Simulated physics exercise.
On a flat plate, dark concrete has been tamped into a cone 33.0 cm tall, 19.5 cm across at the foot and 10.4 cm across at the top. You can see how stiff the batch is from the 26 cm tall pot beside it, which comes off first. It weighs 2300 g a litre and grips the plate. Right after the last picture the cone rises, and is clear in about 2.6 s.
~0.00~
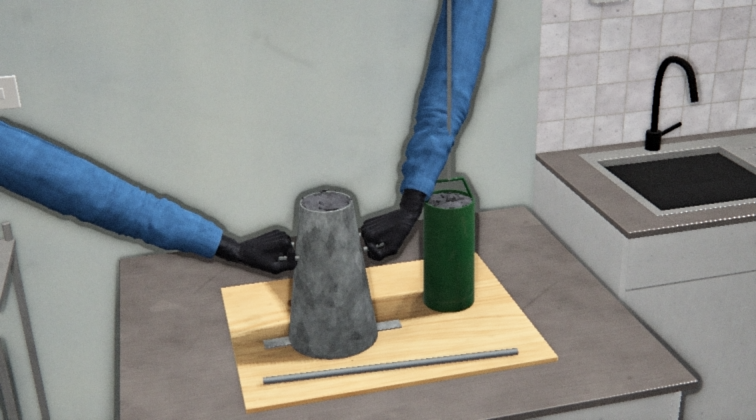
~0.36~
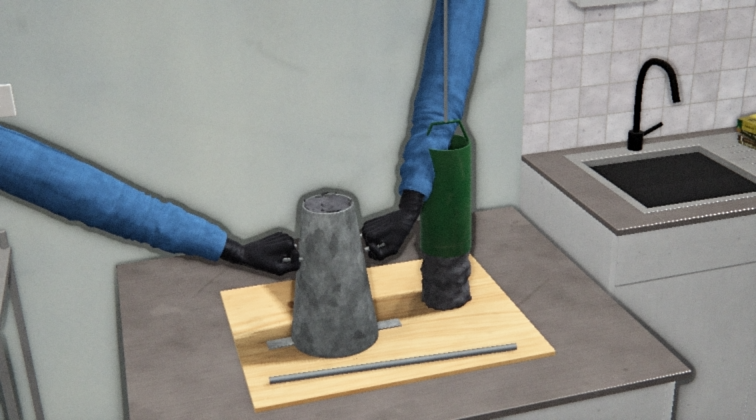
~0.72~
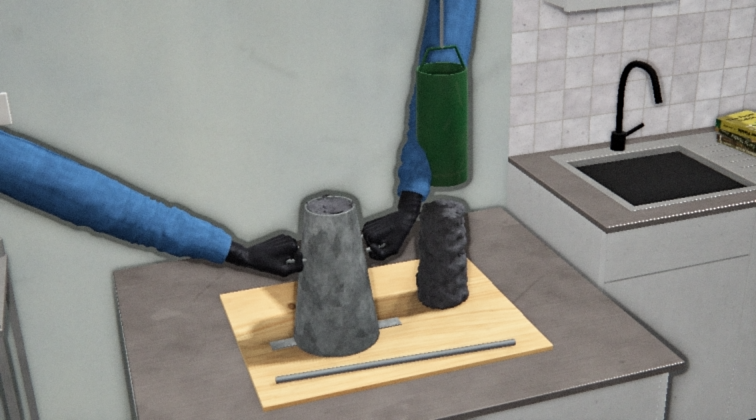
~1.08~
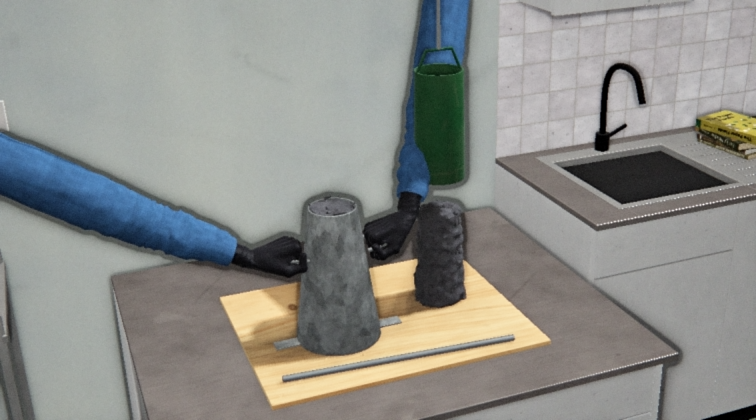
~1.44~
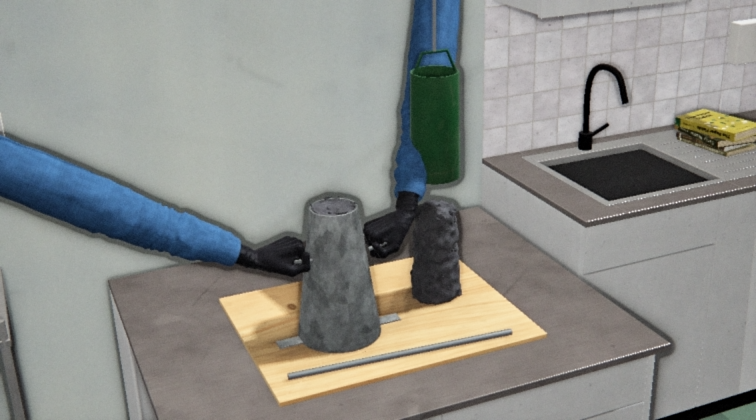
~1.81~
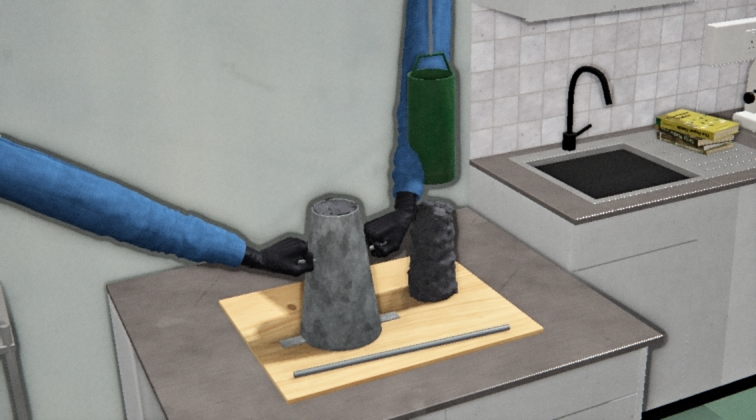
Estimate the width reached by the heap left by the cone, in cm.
I'd say something close to 20 centimetres.
After 2.5 s, the cone is up 8.6 cm; the dark concrete has come down 0.1 cm to 33 cm and is 20 cm wide.
After 3.1 s, the cone is up 21 cm; the dark concrete has come down 0.2 cm to 33 cm and is 20 cm wide.
After 3.8 s, the cone is up 34 cm; the dark concrete has come down 0.2 cm to 33 cm and is 20 cm wide.
After 4.5 s, the cone is clear; the dark concrete has come down 0.2 cm to 33 cm and is 20 cm wide.
After 5.1 s, at rest, the cone is clear; the dark concrete has come down 0.2 cm to 33 cm and is 20 cm wide.
